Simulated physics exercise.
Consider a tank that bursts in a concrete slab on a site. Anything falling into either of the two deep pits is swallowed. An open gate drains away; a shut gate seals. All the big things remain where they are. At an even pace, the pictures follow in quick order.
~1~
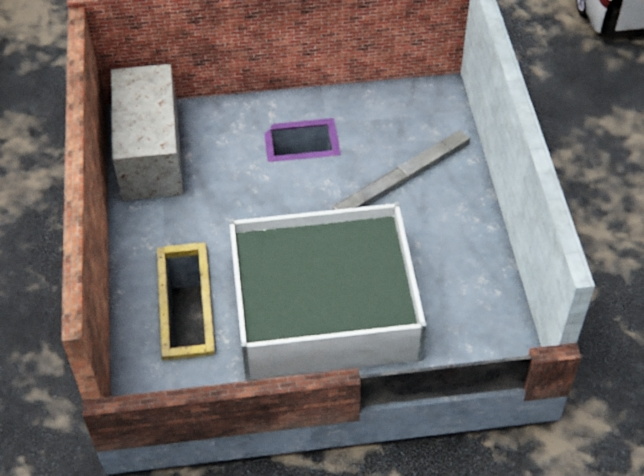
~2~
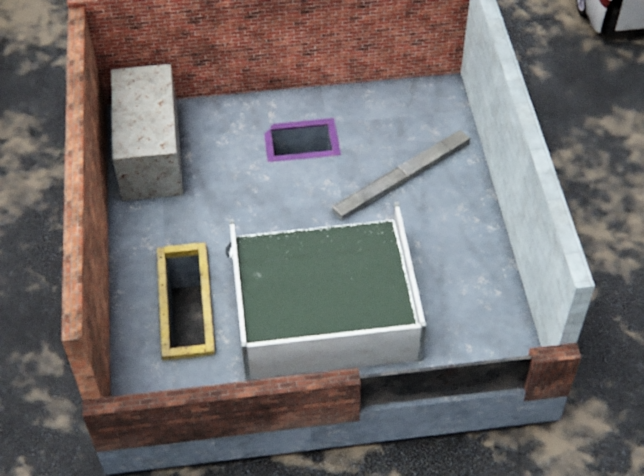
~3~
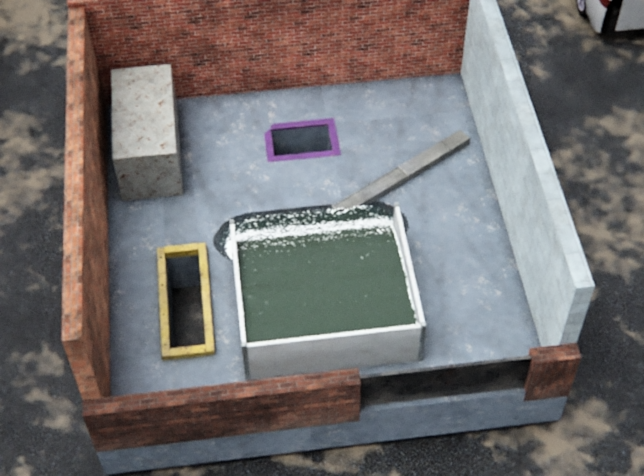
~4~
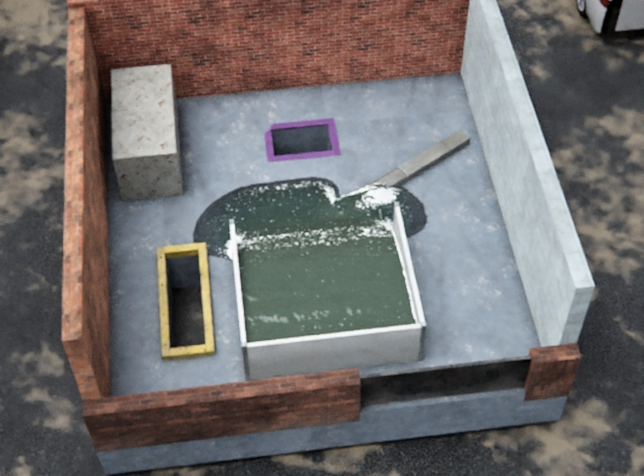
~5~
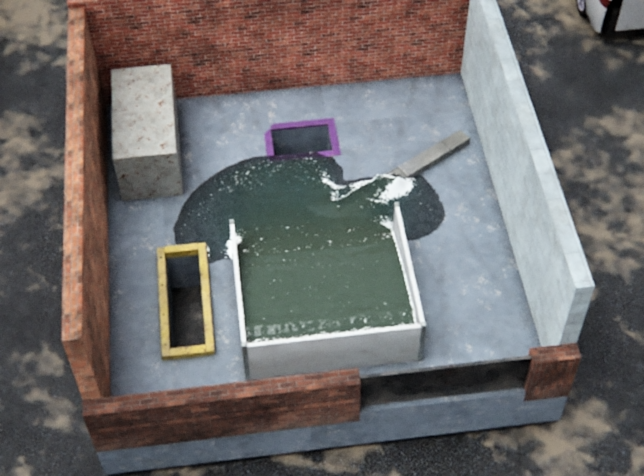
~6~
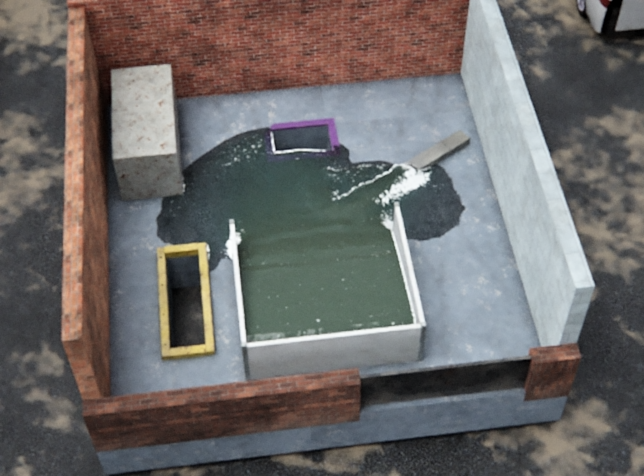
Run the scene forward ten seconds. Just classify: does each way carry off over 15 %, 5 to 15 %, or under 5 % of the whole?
The gate carries off under 5 %; the yellow pit carries off under 5 %; the purple pit carries off over 15 %.
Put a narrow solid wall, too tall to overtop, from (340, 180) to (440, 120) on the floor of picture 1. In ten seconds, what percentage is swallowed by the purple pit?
Purple: About 45 %.
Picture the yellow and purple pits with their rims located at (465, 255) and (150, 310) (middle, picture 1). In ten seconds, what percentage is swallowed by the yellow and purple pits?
Yellow gets 2 in a hundred; purple gets 15 in a hundred.
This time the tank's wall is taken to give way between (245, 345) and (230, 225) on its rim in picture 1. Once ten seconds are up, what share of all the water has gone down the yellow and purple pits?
Near enough: Yellow 45 percent, purple 6 percent.
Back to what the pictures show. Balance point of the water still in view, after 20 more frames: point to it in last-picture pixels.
Close to (318, 191).
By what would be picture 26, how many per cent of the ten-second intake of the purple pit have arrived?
It works out at roughly 60 percent of the ten-second total.
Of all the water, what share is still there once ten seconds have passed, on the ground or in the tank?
That comes to around 64 in a hundred.
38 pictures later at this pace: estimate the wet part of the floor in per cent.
I'd put it at roughly 90 per cent.
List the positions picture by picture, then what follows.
In the first picture, the water tank at (324, 275) is whole and still.
In the second picture, water pours out on the water tank's far side and has run to (230, 255).
In the third picture, the front is at (221, 237), out from the gap on the water tank's far side.
In the fourth picture, water pours out on the water tank's far side and has run to (204, 223).
In the fifth picture, water pours out on the water tank's far side and has run to (417, 178).
In the sixth picture, water pours out on the water tank's far side and has run to (238, 139).
A moment on, water covers 50 % of the floor; the gate 0 %, the yellow pit 0 %, the purple pit 7 %.
Next, water covers 60 % of the floor; the gate 0 %, the yellow pit 0 %, the purple pit 15 %.
Then, water covers 75 % of the floor; the gate 0 %, the yellow pit 0 %, the purple pit 22 %.
Later, water covers 90 % of the floor; the gate 0 %, the yellow pit 0 %, the purple pit 31 %.
In the end, water covers 95 % of the floor; the gate 0 %, the yellow pit 0 %, the purple pit 37 %.
